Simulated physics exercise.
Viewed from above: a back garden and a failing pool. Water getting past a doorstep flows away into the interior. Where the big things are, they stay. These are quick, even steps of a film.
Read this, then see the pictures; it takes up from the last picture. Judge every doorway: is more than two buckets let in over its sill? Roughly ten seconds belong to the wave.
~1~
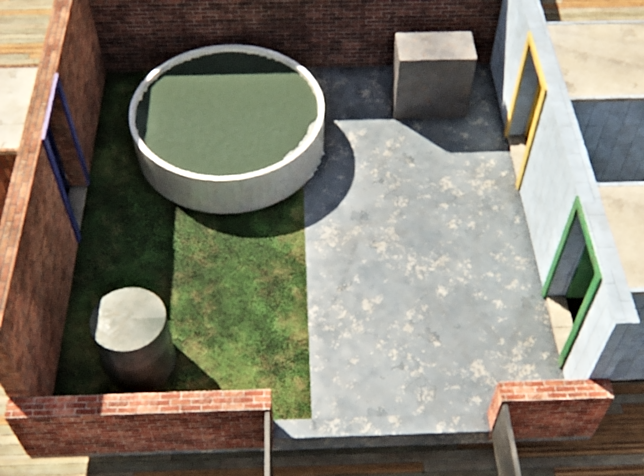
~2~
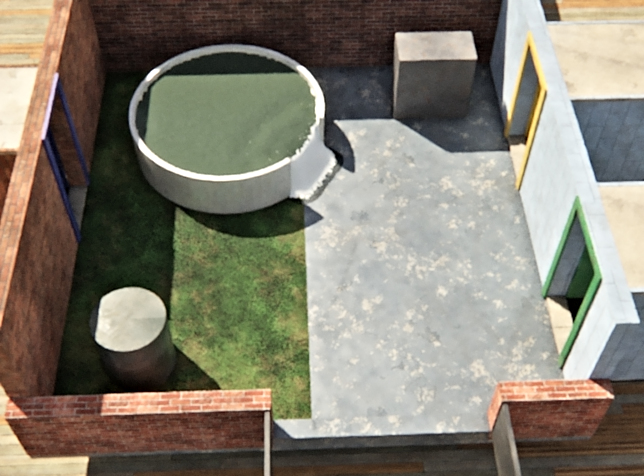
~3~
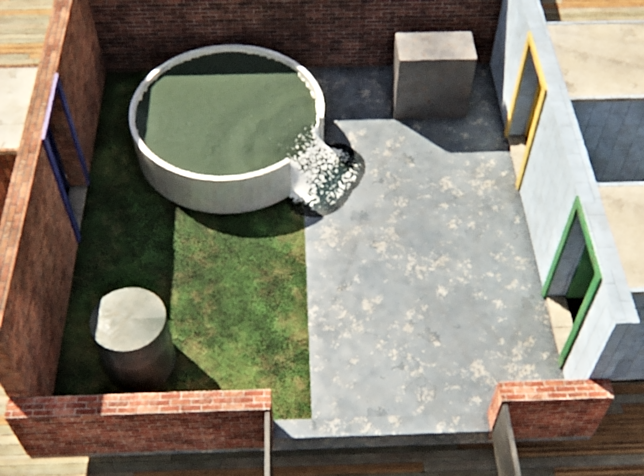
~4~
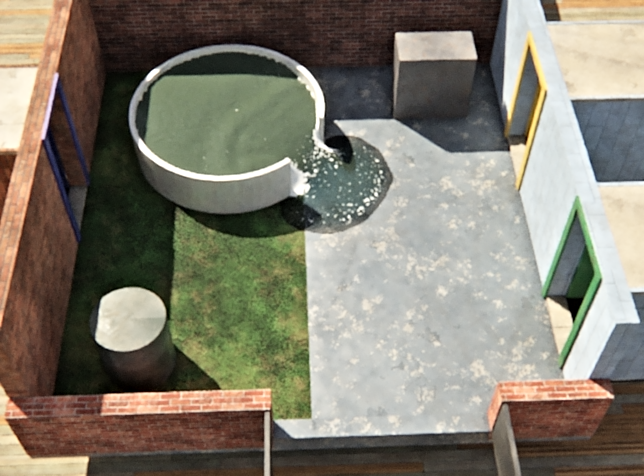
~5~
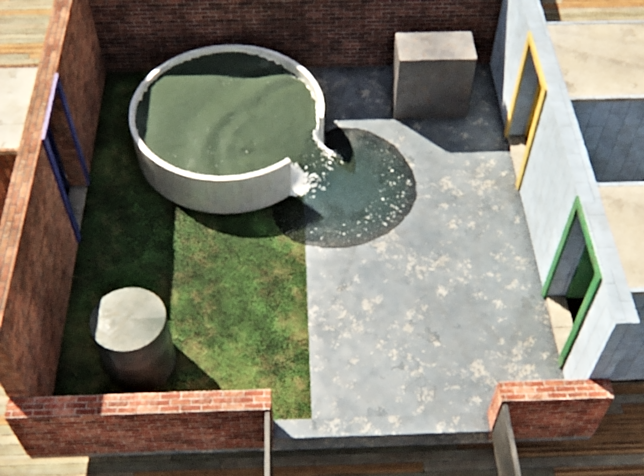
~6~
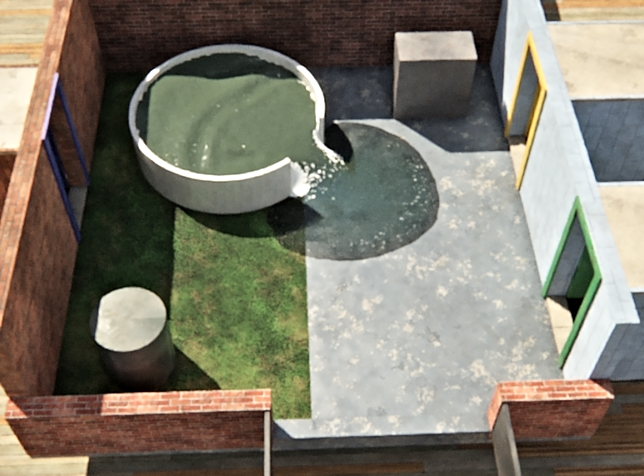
Most likely the yellow door will exceed two buckets; most likely the green door will exceed two buckets; most likely the blue door will not exceed two buckets.
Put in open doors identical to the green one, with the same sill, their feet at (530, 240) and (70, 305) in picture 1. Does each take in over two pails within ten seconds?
Exceeds it; stays within it.
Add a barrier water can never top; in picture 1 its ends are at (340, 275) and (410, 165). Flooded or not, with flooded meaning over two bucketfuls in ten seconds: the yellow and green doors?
Note: Yellow door rises above; green door remains beneath.
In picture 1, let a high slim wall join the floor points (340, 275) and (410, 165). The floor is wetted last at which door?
That is the blue-painted one.
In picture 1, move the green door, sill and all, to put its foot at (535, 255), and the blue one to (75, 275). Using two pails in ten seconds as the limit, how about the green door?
As for the green one, it tops the limit.
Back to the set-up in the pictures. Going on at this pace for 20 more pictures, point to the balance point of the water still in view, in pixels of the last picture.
Near (305, 183).
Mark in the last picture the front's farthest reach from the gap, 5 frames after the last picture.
My guess is roughly (528, 272).
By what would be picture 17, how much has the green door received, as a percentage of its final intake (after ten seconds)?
Share at that point: Roughly 5 %.
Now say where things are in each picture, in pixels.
In the first picture, the round pool at (227, 112) is whole and still.
In the second picture, the front is at (333, 153), out from the gap at (308, 163).
In the third picture, water pours out at (308, 164) and has run to (358, 162).
In the fourth picture, water pours out at (308, 165) and has run to (386, 183).
In the fifth picture, the front is at (406, 208), out from the gap at (308, 164).
In the sixth picture, the front is at (426, 225), out from the gap at (308, 163).
A moment on, water covers 30 % of the floor; the yellow door not reached, the green door not reached, the blue door not reached.
Next, water covers 50 % of the floor; the yellow door over two buckets in, the green door under two buckets in, the blue door not reached.
Then, water covers 50 % of the floor; the yellow door far over two buckets in, the green door over two buckets in, the blue door not reached.
Later, water covers 65 % of the floor; the yellow door far over two buckets in, the green door far over two buckets in, the blue door not reached.
In the end, water covers 80 % of the floor; the yellow door far over two buckets in, the green door far over two buckets in, the blue door not reached.
